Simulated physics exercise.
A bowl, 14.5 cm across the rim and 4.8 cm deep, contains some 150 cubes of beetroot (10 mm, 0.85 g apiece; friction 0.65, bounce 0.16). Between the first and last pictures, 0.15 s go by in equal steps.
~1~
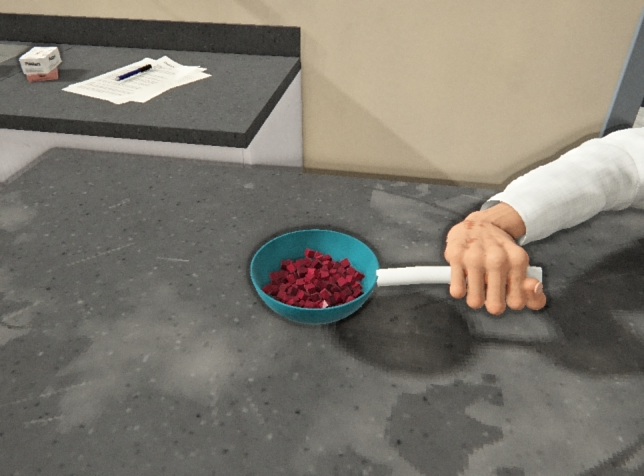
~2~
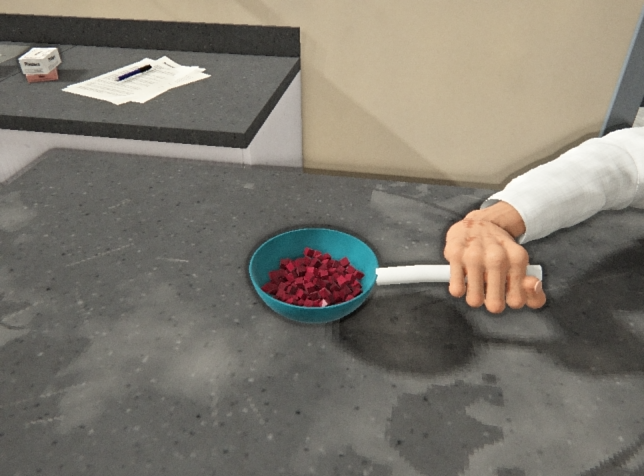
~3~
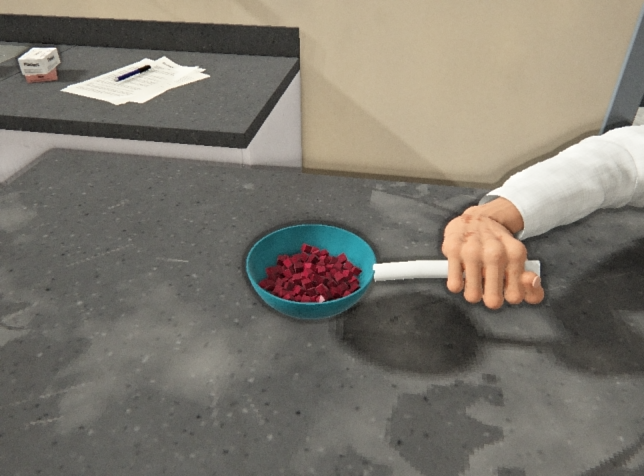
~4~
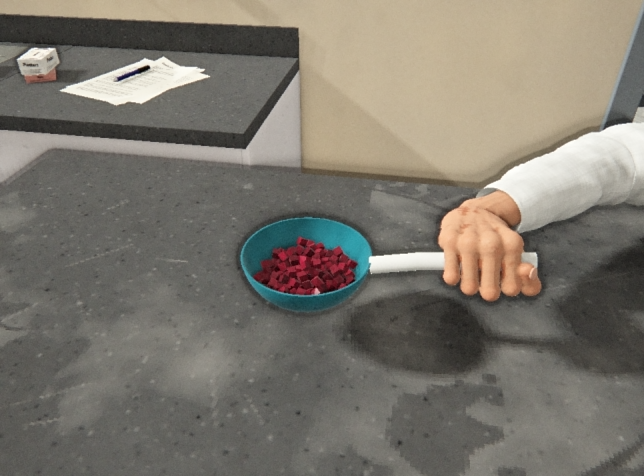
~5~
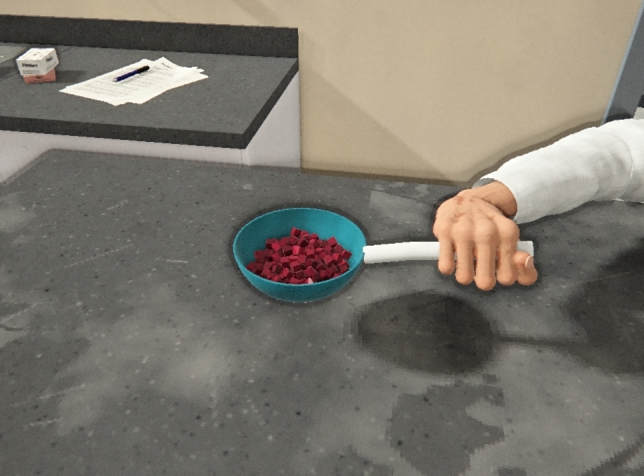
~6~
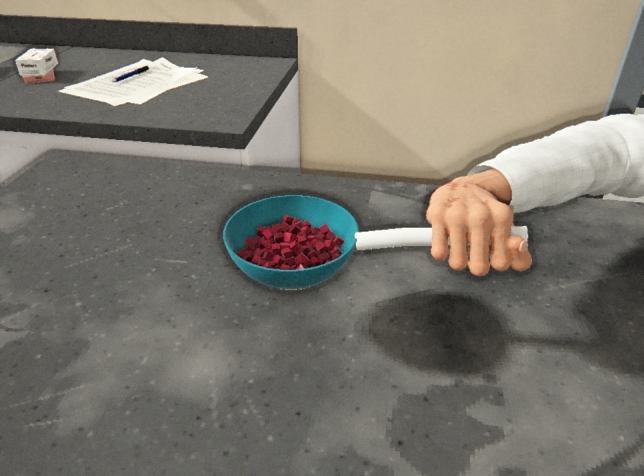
A teal bowl full of small dark red cubes, held by its white handle in a white-sleeved hand, stayed level as it rose slowly and drifted slightly left above a grey countertop.
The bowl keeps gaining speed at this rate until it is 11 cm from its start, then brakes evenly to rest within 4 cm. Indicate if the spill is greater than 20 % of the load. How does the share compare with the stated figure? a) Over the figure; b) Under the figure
b, under the figure.
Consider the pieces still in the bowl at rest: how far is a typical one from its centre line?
Result: Roughly 4.0 centimetres.
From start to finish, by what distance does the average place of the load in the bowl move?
2.0 cm, roughly.
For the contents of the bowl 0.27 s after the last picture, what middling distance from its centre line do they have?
Pretty close to 4.0 cm, I think.
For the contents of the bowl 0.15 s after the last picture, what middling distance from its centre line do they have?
3.5 cm, roughly.
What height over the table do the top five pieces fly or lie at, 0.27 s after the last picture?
Estimate: Close to 23 cm.
Then, 0.15 s after the last picture, bowl 100 %; middle of the pieces not yet landed near (227, 170).
Then, 0.27 s after the last picture, bowl 100 %; middle of the pieces not yet landed near (225, 177).
Then, 0.39 s after the last picture, bowl 100 %; middle of the pieces not yet landed near (227, 179).
Then, 0.50 s after the last picture, bowl 100 %; middle of the pieces not yet landed near (228, 179).
In the end, bowl 100 %.
